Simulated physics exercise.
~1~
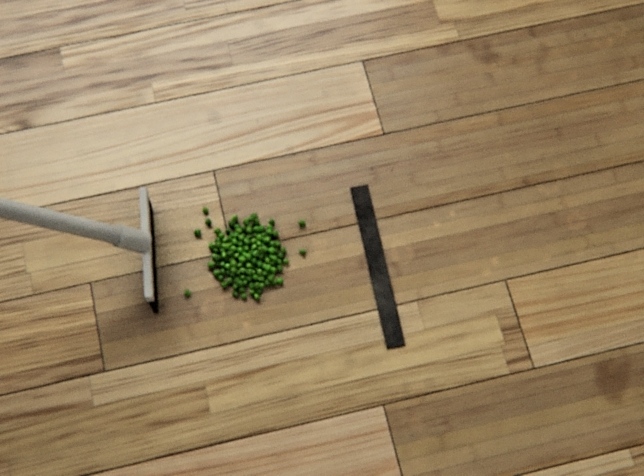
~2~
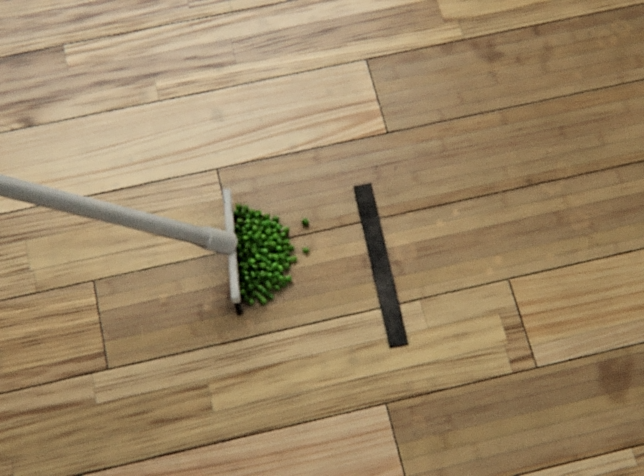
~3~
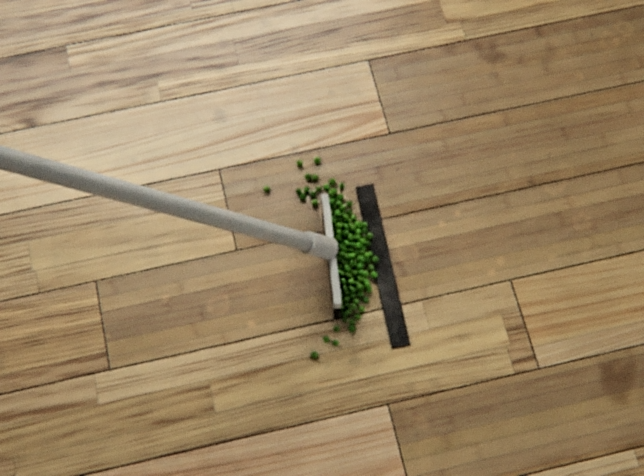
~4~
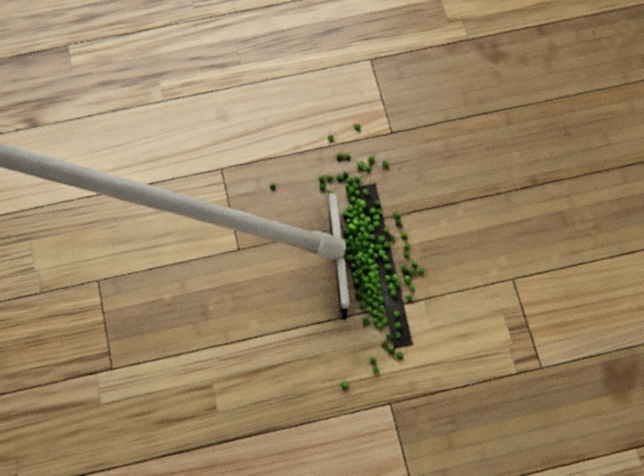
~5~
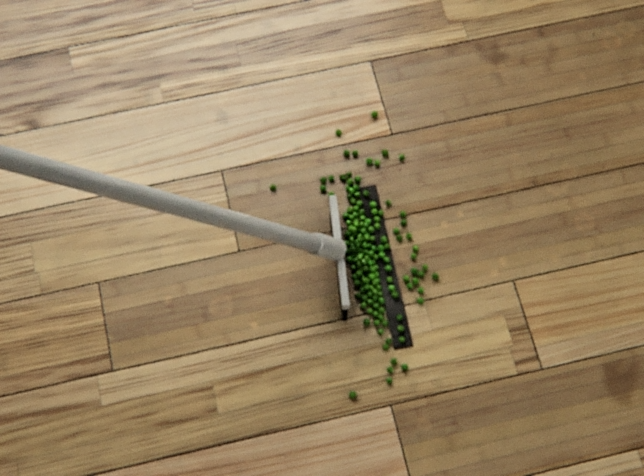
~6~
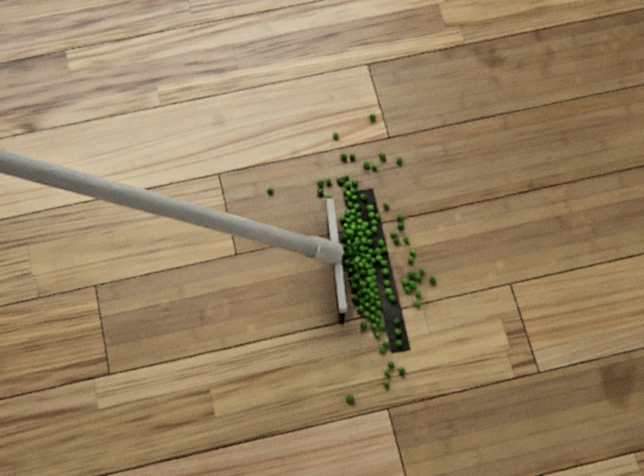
On a wooden plank floor, a long-handled squeegee pushed a heap of small green peas rightward toward a dark strip, then stopped just short of it, leaving many peas bunched against and over the strip while others scattered around its ends and beyond.
